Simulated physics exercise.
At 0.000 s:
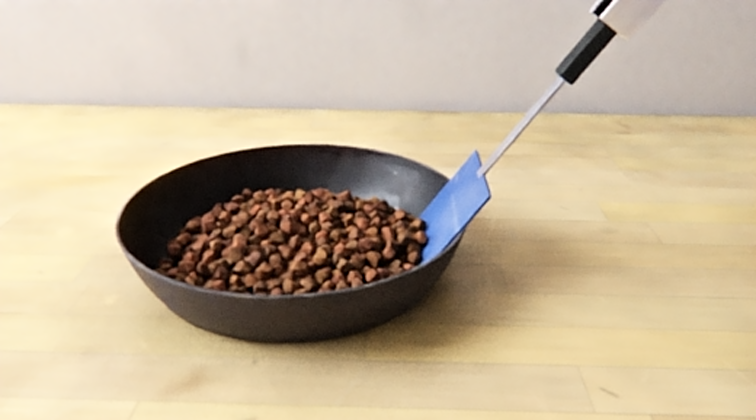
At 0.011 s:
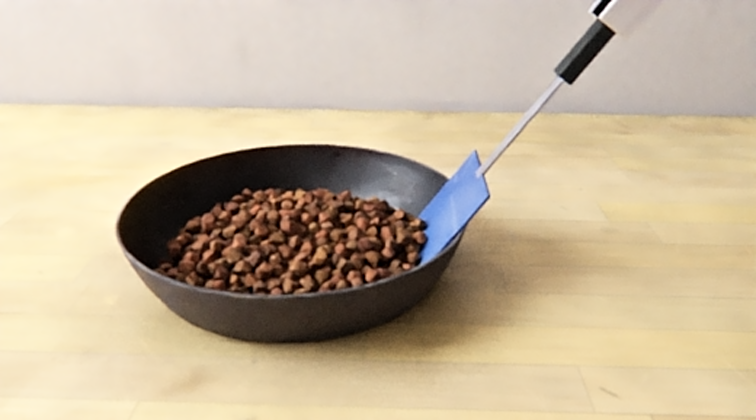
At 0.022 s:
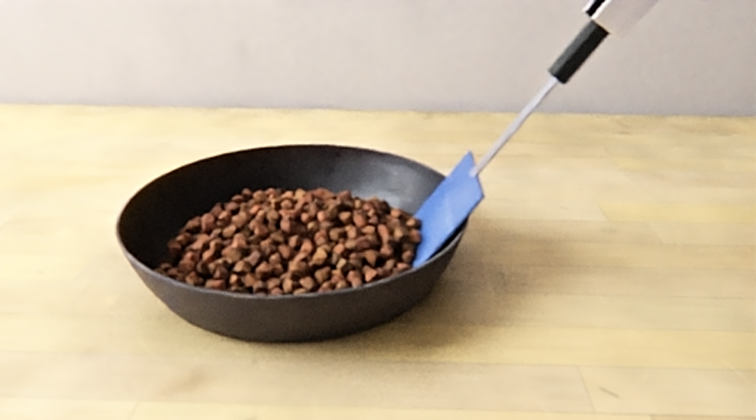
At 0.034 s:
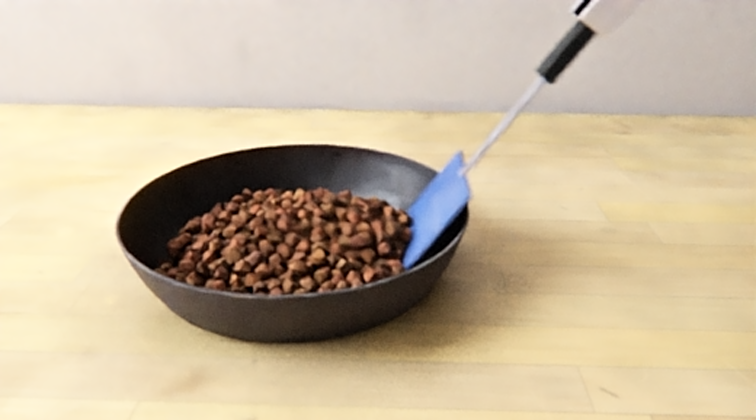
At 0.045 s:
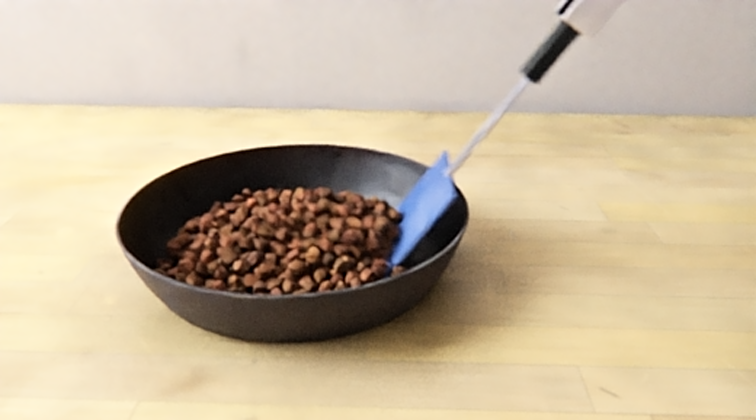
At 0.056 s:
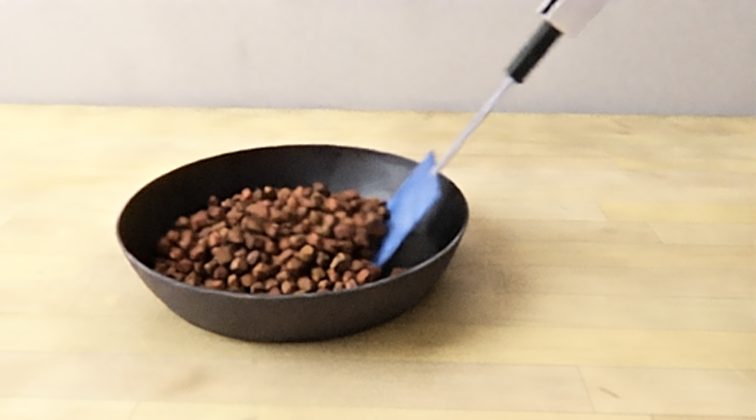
A dark frying pan heaped with small reddish-brown pellets sits on a pale wooden table before a plain light grey wall, seen from the front and slightly above. A blue spatula with a thin metal shaft and a black and white holder slants into the pan's right side. The spatula slides left, pushing the pellets leftward, while the pan and camera stay still.
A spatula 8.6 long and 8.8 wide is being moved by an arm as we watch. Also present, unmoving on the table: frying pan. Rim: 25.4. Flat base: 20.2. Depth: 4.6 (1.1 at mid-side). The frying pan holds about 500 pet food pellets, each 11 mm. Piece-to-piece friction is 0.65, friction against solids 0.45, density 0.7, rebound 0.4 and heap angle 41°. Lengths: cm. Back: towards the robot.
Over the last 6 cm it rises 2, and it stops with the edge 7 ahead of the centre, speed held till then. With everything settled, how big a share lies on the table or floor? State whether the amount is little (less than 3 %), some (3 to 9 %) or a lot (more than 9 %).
The amount is a lot, more than 9 %.
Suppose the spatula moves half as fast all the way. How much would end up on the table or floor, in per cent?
Estimated share: Some 0 %.
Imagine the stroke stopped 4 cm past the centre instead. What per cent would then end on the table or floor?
Roughly 0 %.
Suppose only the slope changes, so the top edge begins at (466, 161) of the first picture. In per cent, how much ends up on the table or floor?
Roughly 15%.
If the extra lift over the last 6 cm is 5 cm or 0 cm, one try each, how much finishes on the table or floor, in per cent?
About 15 and 5 per cent.
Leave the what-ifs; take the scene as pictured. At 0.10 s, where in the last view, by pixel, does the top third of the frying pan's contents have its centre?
It sits at about (271, 222).
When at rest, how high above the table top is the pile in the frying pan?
Height at rest: Roughly 6.0 cm.
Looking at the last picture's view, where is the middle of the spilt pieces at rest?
About (40, 238).
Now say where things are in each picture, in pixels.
Spatula top edge at (483, 171), sloping 55°; upper third of the load around (309, 232), from x 160 to 420, top at y 195; 500 in the frying pan, in the first frame.
Spatula top edge at (482, 171), sloping 55°; upper third of the load around (309, 232), from x 160 to 420, top at y 195, in the second frame.
Spatula top edge at (477, 171), sloping 55°; upper third of the load around (310, 232), from x 160 to 415, top at y 195, in the third frame.
Spatula top edge at (465, 171), sloping 55°; upper third of the load around (314, 230), from x 160 to 410, top at y 195, in the fourth frame.
Spatula top edge at (451, 171), sloping 55°; upper third of the load around (310, 226), from x 160 to 410, top at y 195, in the fifth frame.
Spatula top edge at (436, 171), sloping 55°; upper third of the load around (304, 224), from x 155 to 410, top at y 190; 500 in the frying pan, in the sixth frame.
After 0.10 s, sloping 55°, highest piece 6 above the table; 500 in the frying pan.
After 0.14 s, sloping 55°, highest piece 6 above the table; 500 in the frying pan.
After 0.37 s, sloping 55°, highest piece 11 above the table; 436 in the frying pan, 47 on the table or floor, 17 on the blade or in flight.
After 1.42 s, sloping 55°, highest piece 6 above the table; 435 in the frying pan, 65 on the table or floor.
At rest, 435 in the frying pan, 65 on the table or floor. That is 13 % on the table or floor.
